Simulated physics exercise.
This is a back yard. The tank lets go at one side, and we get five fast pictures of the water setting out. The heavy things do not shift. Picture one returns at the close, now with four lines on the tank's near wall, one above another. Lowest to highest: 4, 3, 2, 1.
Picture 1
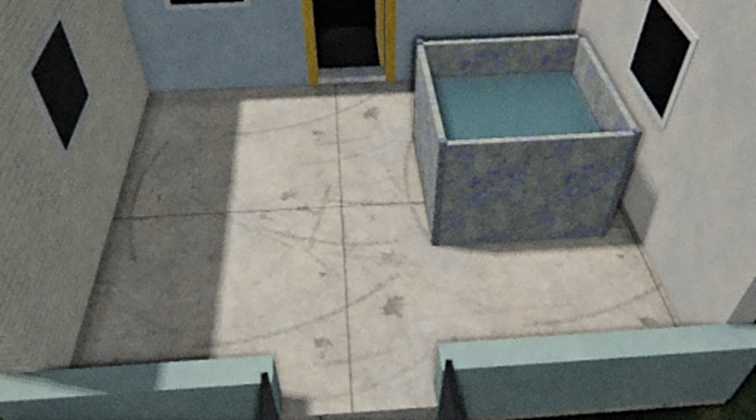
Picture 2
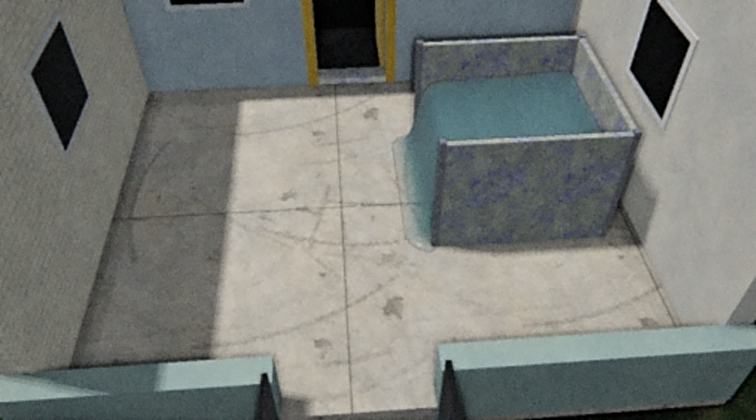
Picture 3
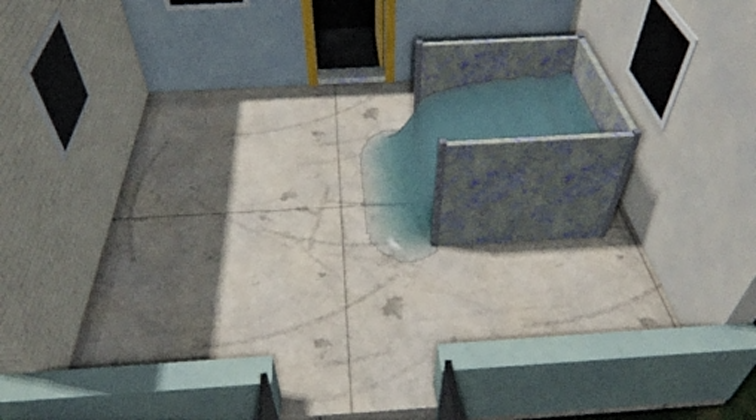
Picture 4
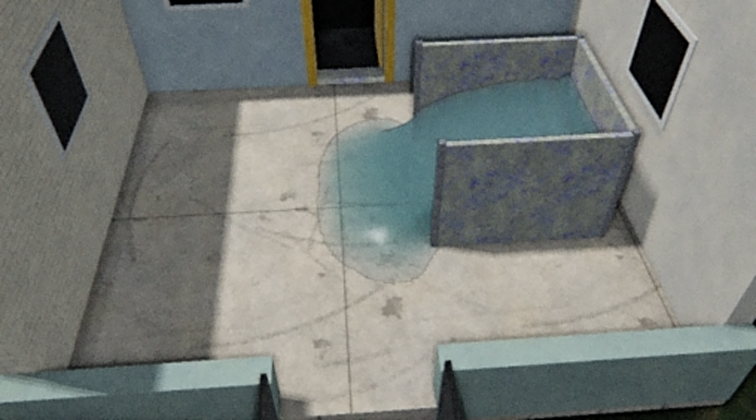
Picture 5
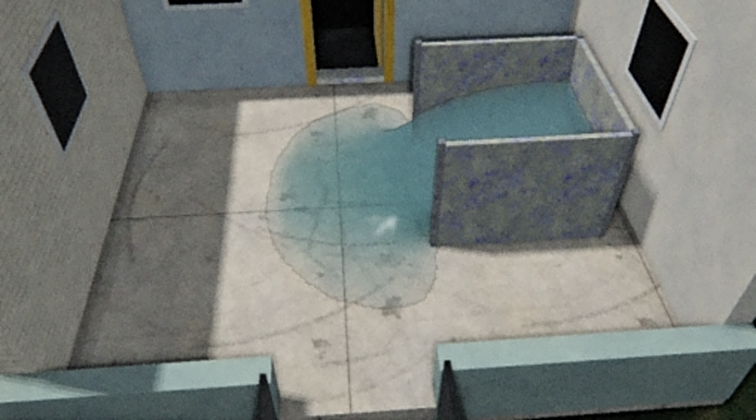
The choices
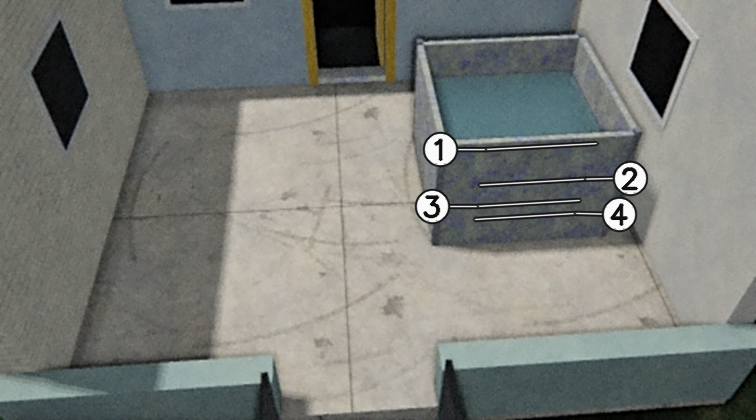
In this clip, the left side of a tank in a back yard is gone, and teal water pours out through the opening, spreading leftward across the pale paved ground in a widening rounded pool below a yellow-framed doorway.
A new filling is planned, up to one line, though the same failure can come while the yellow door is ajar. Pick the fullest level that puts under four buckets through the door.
Mark 2.
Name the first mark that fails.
1 it is.
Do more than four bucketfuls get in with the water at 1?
Yes, that goes wrong.
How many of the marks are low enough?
Three of them.
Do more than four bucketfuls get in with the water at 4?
No, that is safe.
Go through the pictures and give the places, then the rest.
The first picture shows water in the tank at rest, its middle at (513, 117); foot of the yellow doorway at (352, 82); open gate at (356, 346).
In the second picture, 2 % of the ground under water, visible out to (437, 201).
In the third picture, 5 % of the ground under water, visible out to (390, 133).
In the fourth picture, 11 % of the ground under water, visible out to (359, 126).
In the fifth picture, 19 % of the ground under water, visible out to (304, 268).
In white, 1 at (540, 146); 2 at (533, 182); 3 at (528, 203); 4 at (525, 216); from the bottom up 4, 3, 2, 1.
Choosing 1, about 8 bucketfuls get in.
Choosing 2, a splash gets over, under a bucket.
Choosing 3, nothing gets over.
Choosing 4, nothing gets over.
